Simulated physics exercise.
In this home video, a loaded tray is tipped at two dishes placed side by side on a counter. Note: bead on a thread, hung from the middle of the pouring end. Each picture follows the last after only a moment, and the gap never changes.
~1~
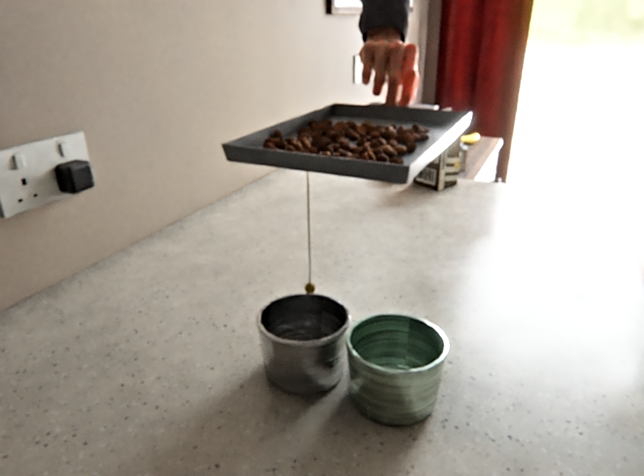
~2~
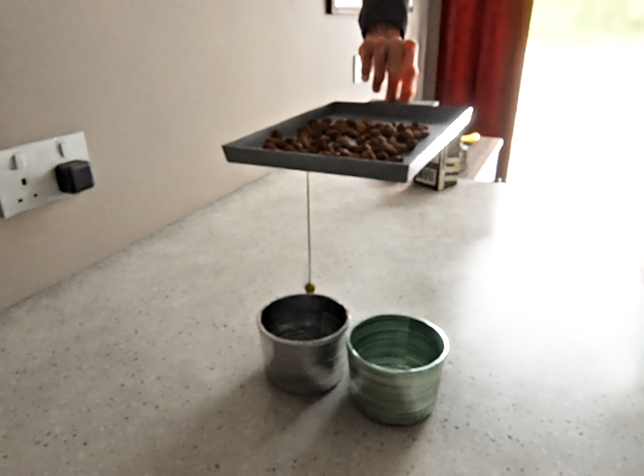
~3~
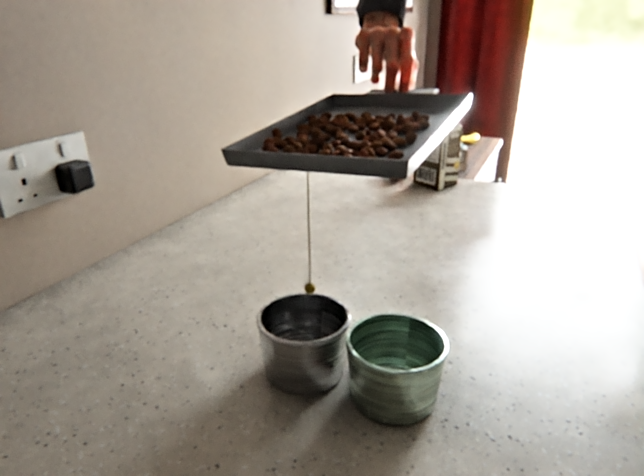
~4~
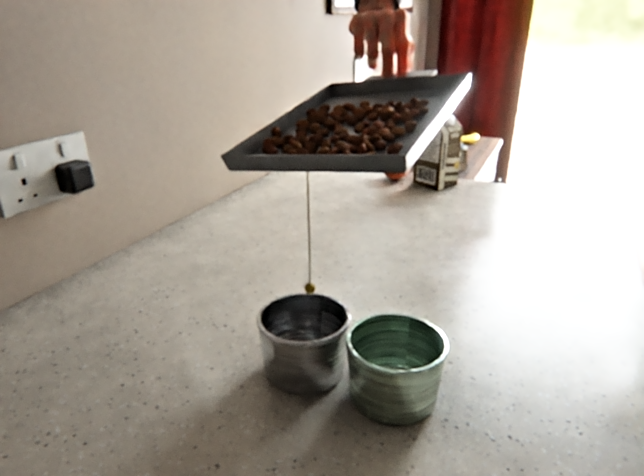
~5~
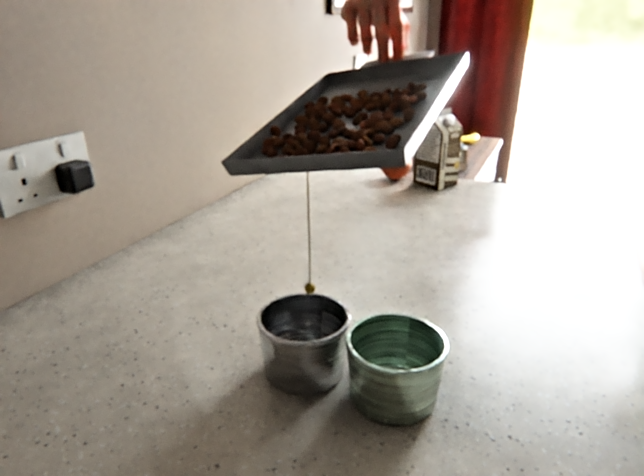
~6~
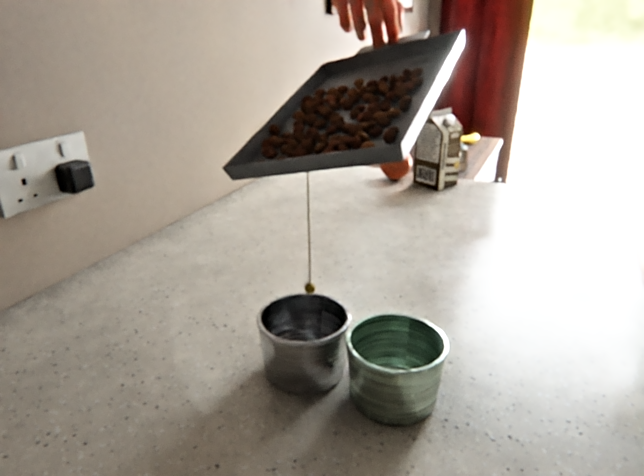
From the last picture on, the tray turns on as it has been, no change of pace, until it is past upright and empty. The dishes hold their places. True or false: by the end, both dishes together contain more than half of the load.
False.
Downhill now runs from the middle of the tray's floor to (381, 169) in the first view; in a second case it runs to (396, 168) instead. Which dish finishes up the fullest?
Rightward dish on the first try, Rightward dish on the second.
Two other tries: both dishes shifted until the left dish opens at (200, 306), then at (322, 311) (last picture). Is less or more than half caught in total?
First place: Short of half; second place: Short of half.
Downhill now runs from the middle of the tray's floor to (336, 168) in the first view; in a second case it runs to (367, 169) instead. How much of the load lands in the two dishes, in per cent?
Somewhere close to 50 % the first time, 80 % the second.
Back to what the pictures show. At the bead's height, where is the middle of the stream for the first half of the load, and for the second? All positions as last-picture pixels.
About (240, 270) to begin with, then about (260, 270).
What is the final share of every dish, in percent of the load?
Estimate - left dish 0 percent, right dish 0 percent.
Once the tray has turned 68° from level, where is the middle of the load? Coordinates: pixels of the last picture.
The load is centred near (283, 125).
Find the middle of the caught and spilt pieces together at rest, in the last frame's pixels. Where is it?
Close to (224, 335), more or less.
Shortly afterwards, tray tipped steeply; all but a few on the tray; only a few in the air.
Next, tray tipped past a quarter turn; a little on the tray; the bulk outside both; near a quarter in the air.
Some moments later, tray tipped past a quarter turn; only a few in the left dish; all but a few outside both.
In the end, tray tipped past a quarter turn; none at all in the right dish; only a few in the left dish; all but a few outside both.
